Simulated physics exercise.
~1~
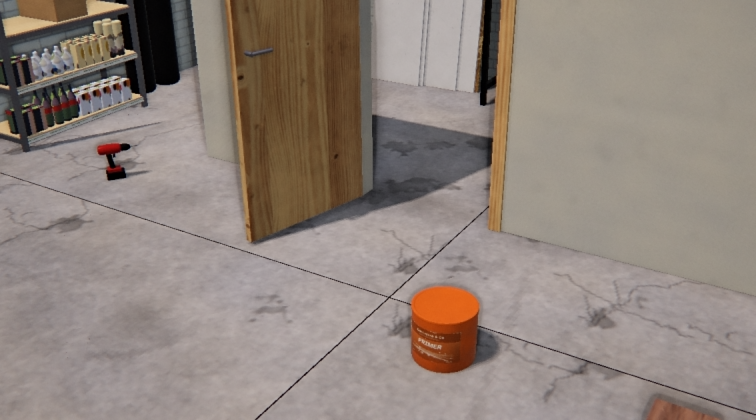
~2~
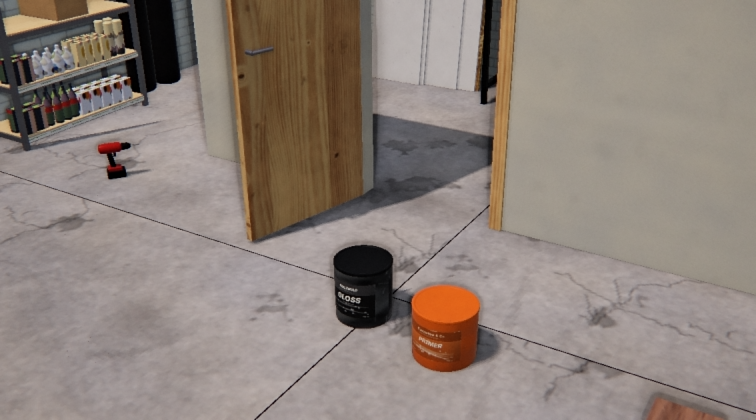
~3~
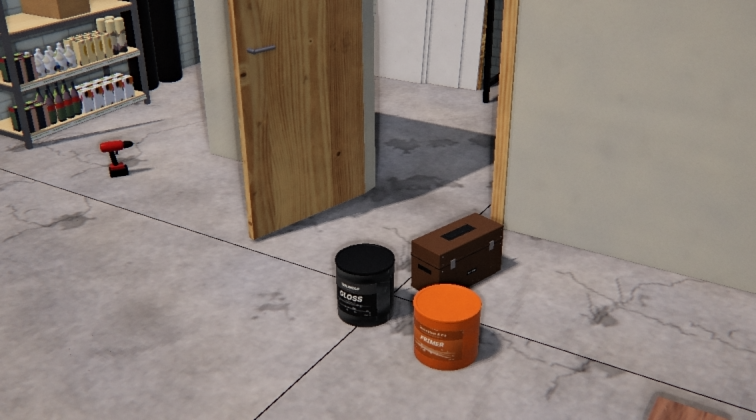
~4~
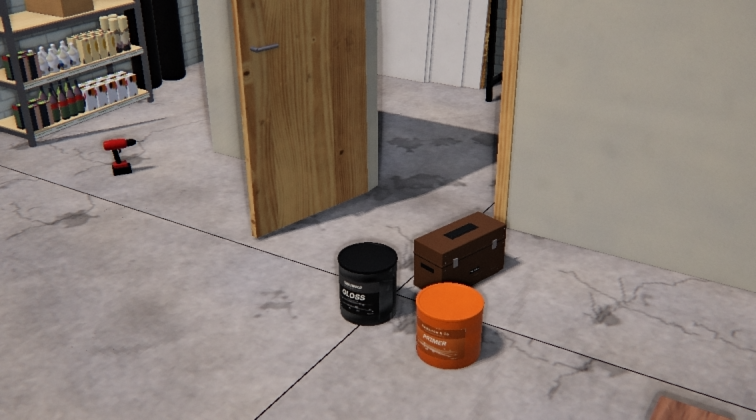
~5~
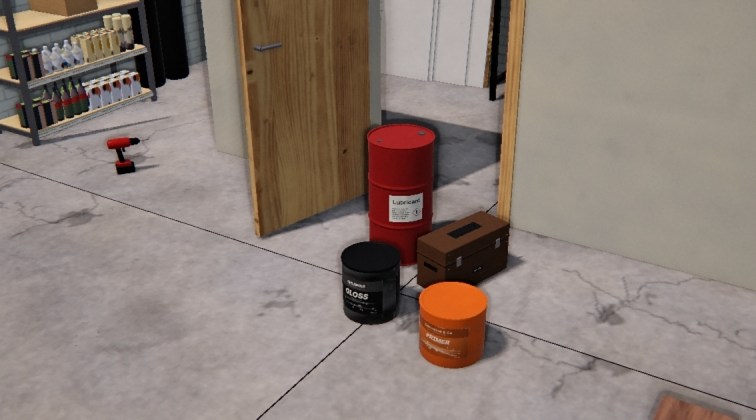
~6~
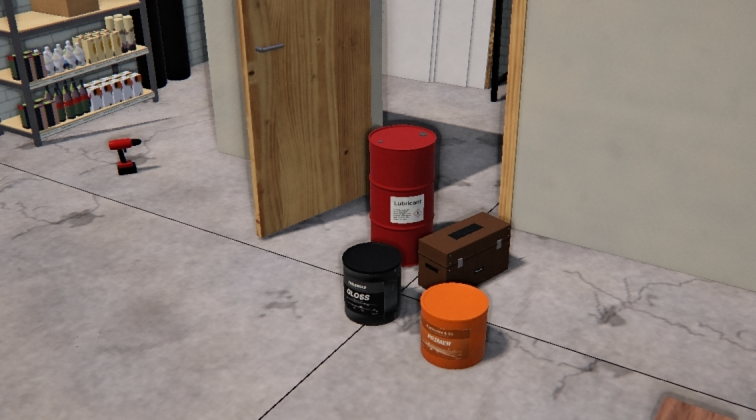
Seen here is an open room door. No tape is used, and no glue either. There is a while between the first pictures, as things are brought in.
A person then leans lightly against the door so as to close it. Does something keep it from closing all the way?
The opening stays partly uncovered.
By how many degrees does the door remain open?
I'd say it stays open by roughly 55 degrees.
Then, 0.40 s later than the last frame, door at 93°.
Then, 0.60 s later than the last frame, door at 79°.
Then, 0.70 s later than the last frame, door at 71°.
Then, 0.90 s later than the last frame, door at 58°.
When it is over, door at 57°; all 4 as before. End places, in pixels of the last picture, red drum near (407, 196).
